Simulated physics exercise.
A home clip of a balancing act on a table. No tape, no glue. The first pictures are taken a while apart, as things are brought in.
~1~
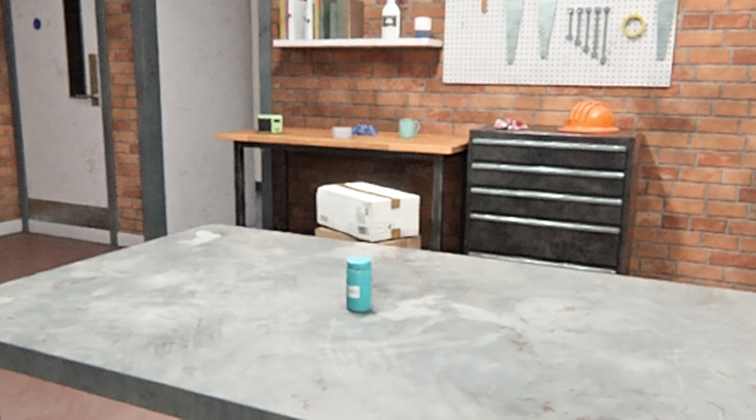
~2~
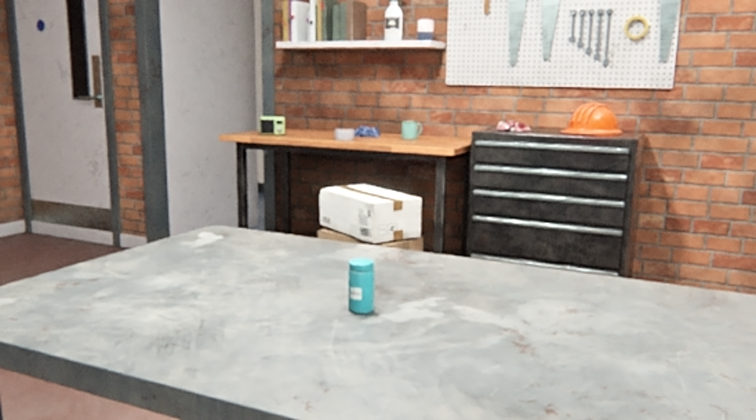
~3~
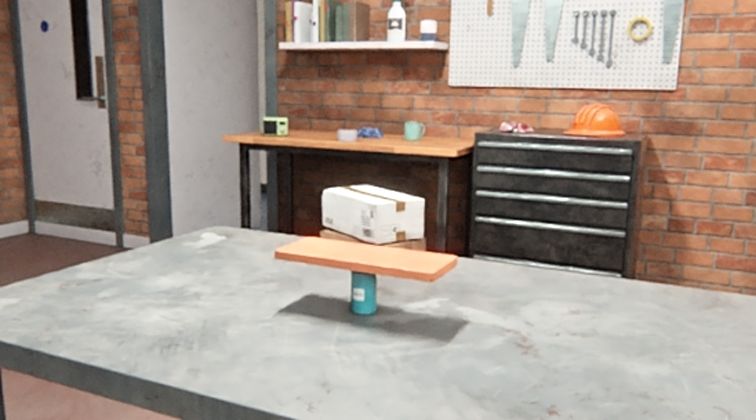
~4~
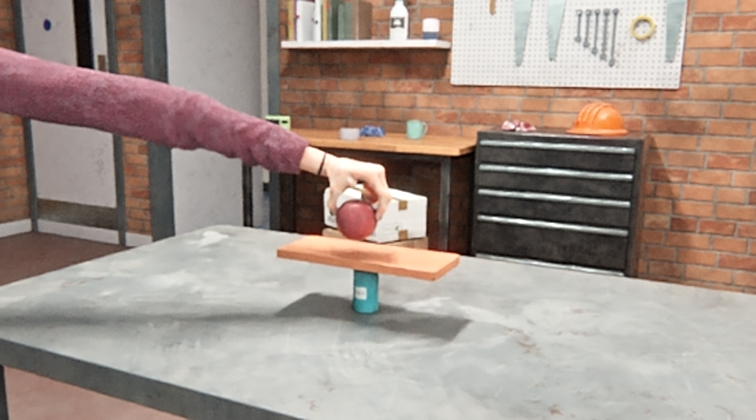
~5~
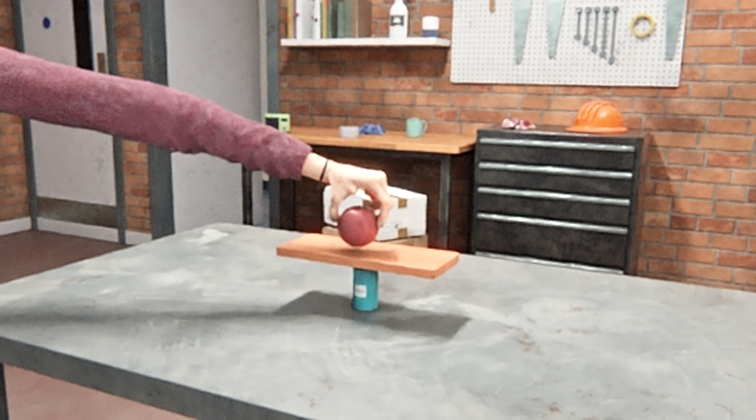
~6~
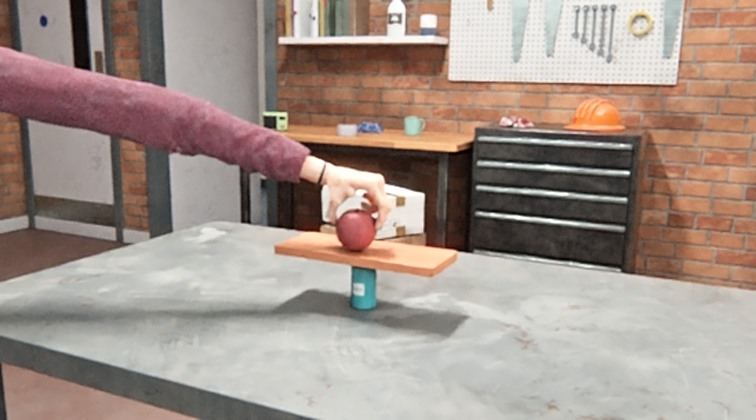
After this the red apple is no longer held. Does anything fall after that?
Outcome: The stack holds.
Then, 0.20 s later than the last frame, all is still.
Then, 0.40 s later than the last frame, red apple resting near (356, 230).
When it is over, all 3 as before. End places, in pixels of the last picture, red apple near (356, 230). The stack stays up.
